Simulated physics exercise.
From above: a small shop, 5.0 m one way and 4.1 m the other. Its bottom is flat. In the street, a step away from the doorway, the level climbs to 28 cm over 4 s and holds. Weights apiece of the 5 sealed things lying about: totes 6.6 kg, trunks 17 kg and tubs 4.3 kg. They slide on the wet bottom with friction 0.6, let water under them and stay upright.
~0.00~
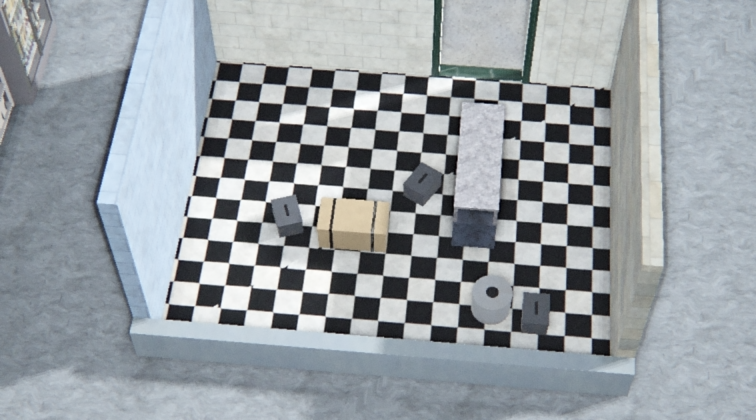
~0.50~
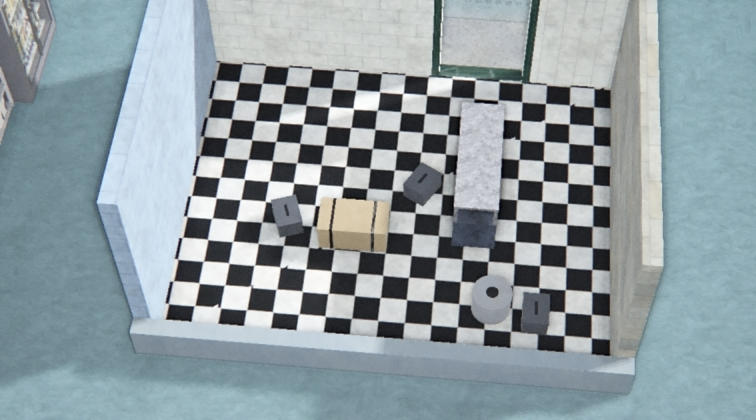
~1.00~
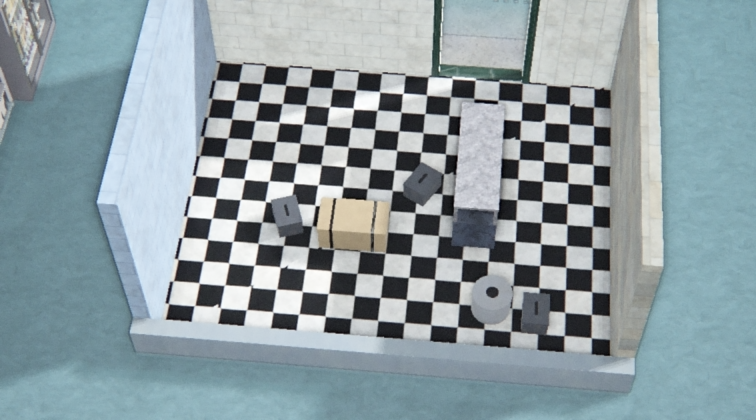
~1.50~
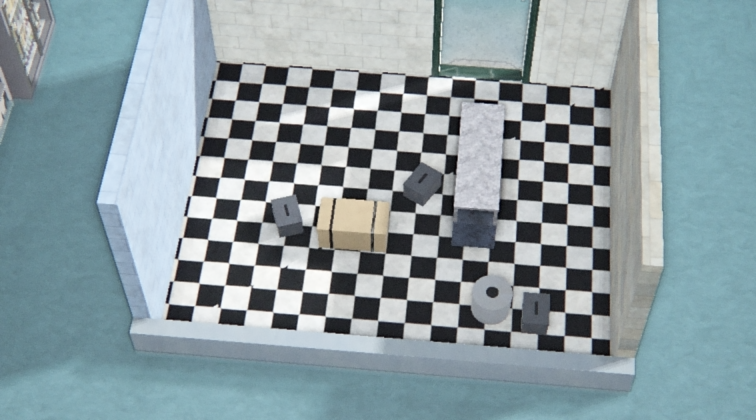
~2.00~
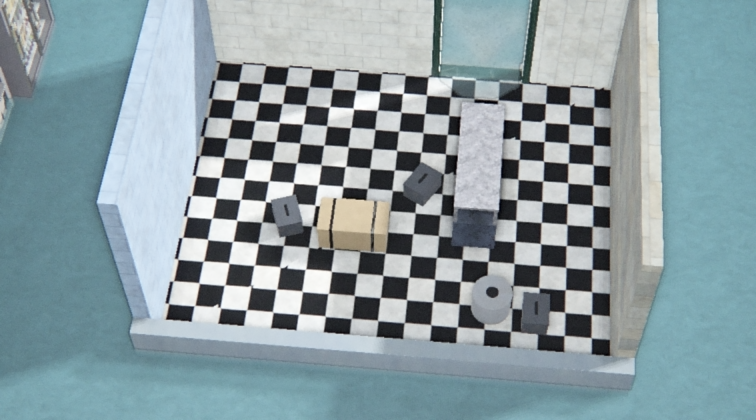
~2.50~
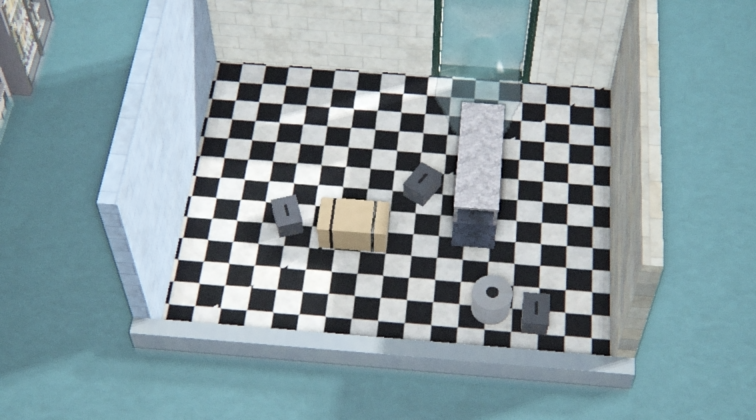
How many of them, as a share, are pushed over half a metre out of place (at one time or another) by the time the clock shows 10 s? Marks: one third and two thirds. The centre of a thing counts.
Share: Two thirds or above.
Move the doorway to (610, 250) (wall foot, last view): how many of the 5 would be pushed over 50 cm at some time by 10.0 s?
In that case 2 of them.
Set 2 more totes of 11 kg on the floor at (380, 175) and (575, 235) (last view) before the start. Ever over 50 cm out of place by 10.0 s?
In turn: Over, over.
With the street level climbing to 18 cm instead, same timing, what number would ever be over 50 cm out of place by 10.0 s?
Then 0.
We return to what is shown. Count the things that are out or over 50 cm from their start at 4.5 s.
I count 0.
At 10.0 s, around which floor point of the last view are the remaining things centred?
Around (348, 295).
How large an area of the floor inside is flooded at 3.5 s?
About 3.5 m2.
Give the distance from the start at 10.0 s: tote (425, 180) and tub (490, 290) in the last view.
In turn: 100 cm, 50 cm.
After 3.5 s 0 of 5 are over 50 cm from their spots; 0 afloat.
After 4.5 s 0 of 5 are over 50 cm from their spots; 0 afloat.
After 7.0 s 3 of 5 are over 50 cm from their spots; 1 afloat.
After 10.0 s 5 of 5 are over 50 cm from their spots, and 5 have been at some point; 5 afloat.
